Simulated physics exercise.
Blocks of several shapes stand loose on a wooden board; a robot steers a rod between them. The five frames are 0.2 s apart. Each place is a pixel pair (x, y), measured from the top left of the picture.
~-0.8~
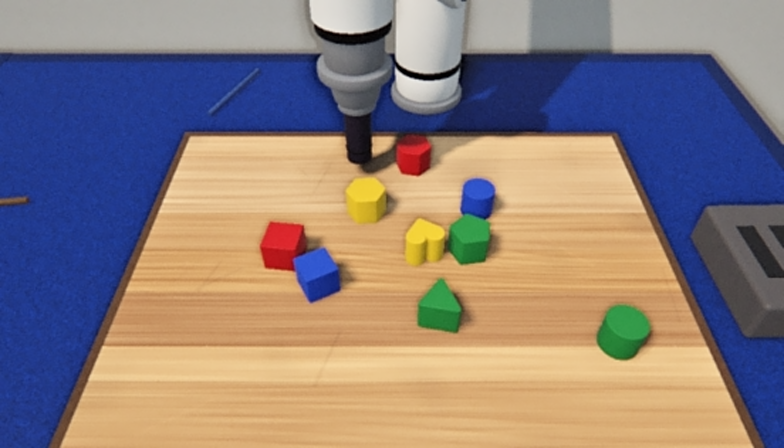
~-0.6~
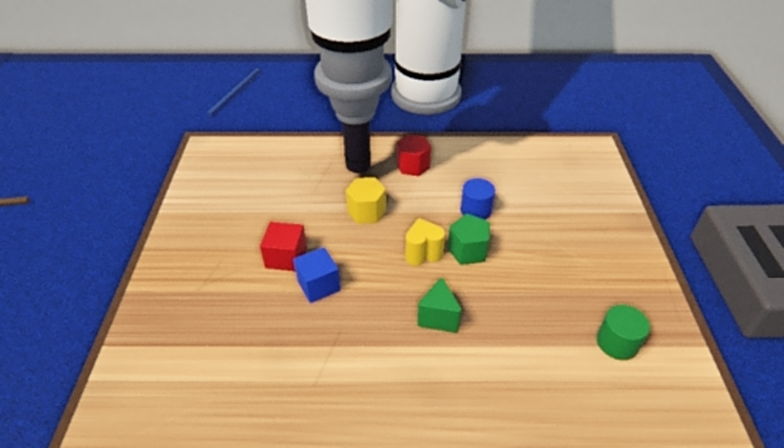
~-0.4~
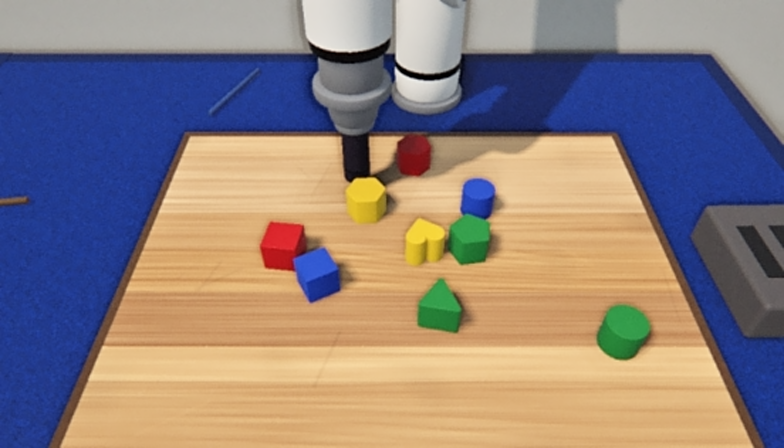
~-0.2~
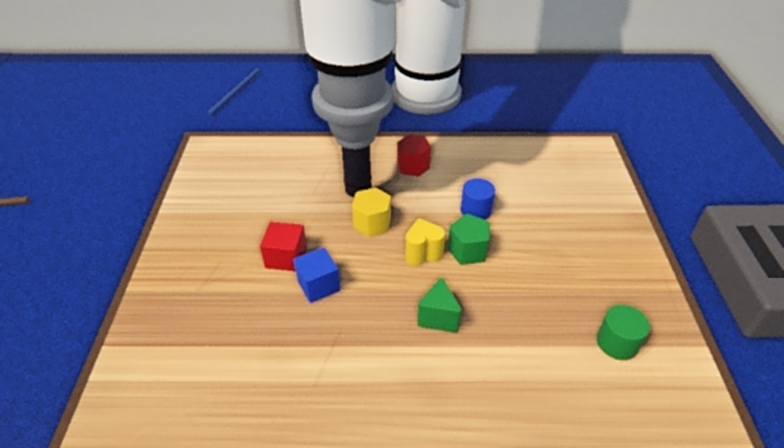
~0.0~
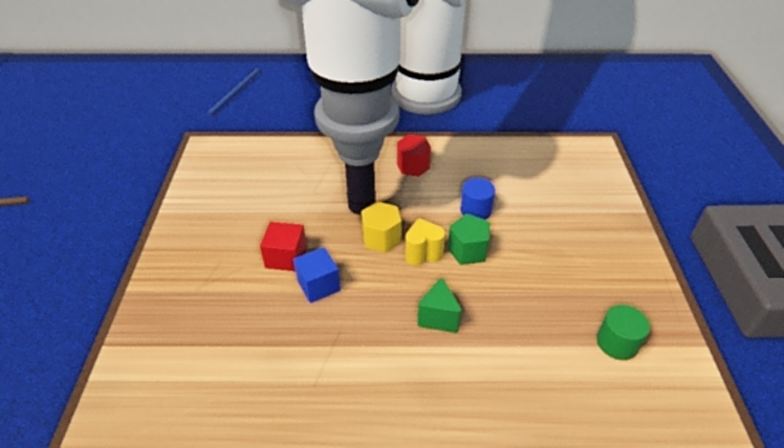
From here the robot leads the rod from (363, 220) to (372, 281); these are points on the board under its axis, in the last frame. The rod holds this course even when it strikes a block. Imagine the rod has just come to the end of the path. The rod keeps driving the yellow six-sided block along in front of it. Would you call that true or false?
The statement is false.
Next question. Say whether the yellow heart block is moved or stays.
The yellow heart block changes place.
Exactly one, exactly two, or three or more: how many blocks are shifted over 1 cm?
The result: Two blocks.
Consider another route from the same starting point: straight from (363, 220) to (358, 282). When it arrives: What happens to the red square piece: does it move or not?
Left in place.
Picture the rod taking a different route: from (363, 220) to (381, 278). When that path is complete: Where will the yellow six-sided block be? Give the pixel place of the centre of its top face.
Around (417, 264).
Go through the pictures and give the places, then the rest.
In the first picture, tip of the rod at (360, 158), middles of tops, blue square piece at (316, 263), yellow six-sided block at (366, 189), yellow heart block at (425, 231).
In the second picture, rod at (358, 166), nothing pushed.
In the third picture, rod at (357, 177), nothing pushed.
In the fourth picture, rod at (358, 190), yellow six-sided block at (372, 201).
In the fifth picture, rod at (362, 207), blue square piece at (316, 263), yellow six-sided block at (381, 216), yellow heart block at (425, 231).
The first path, step by step. Halfway along, rod at (366, 236); yellow six-sided block at (398, 239), turned 40° anticlockwise; yellow heart block at (433, 235), turned 20° anticlockwise.
At the end, rod at (371, 268); blue square piece unmoved; yellow six-sided block at (409, 258), turned 90° anticlockwise; yellow heart block at (437, 238), turned 40° anticlockwise.
